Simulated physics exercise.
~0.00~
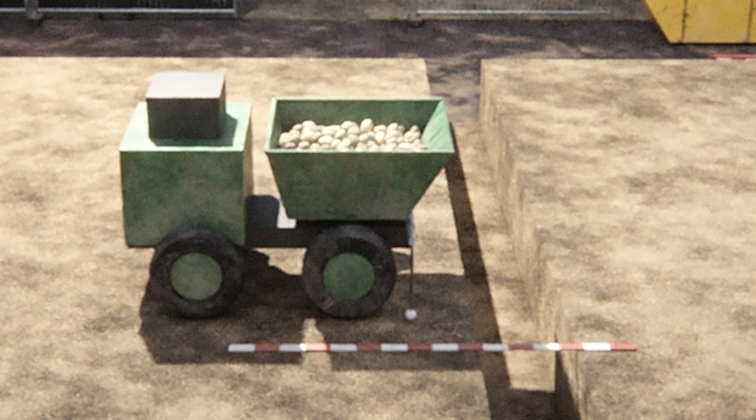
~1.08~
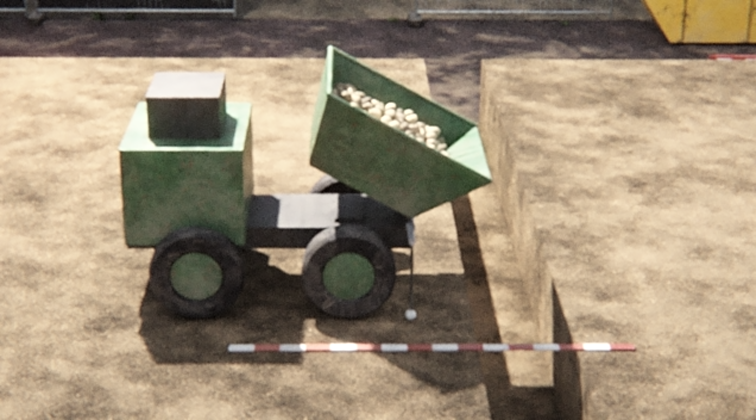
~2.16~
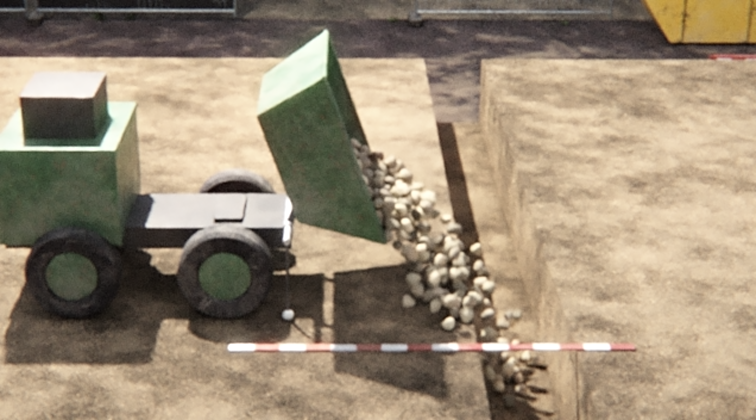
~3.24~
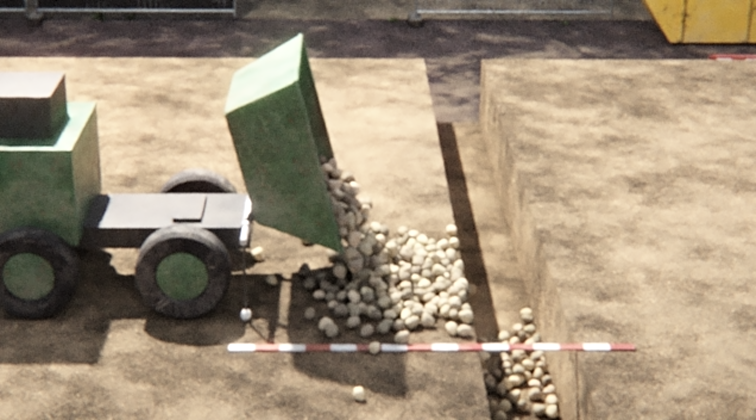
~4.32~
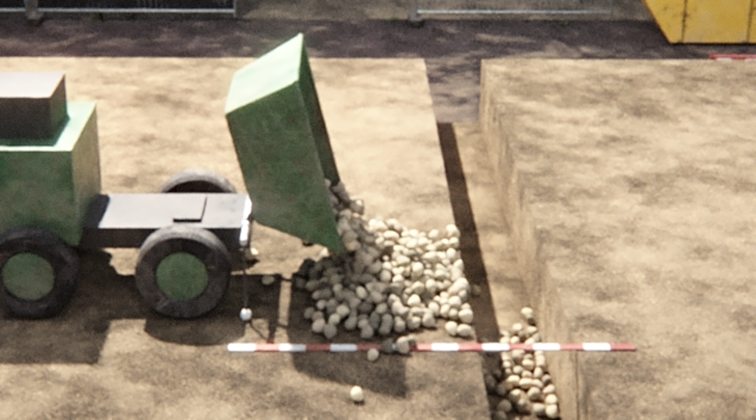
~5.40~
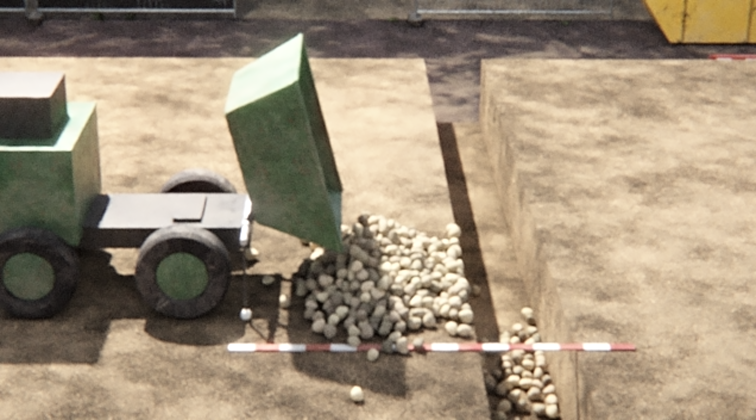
Green dumper tipping its skip and rolling left, spilling pale cobbles into a heap short of a trench, a few dropping in.
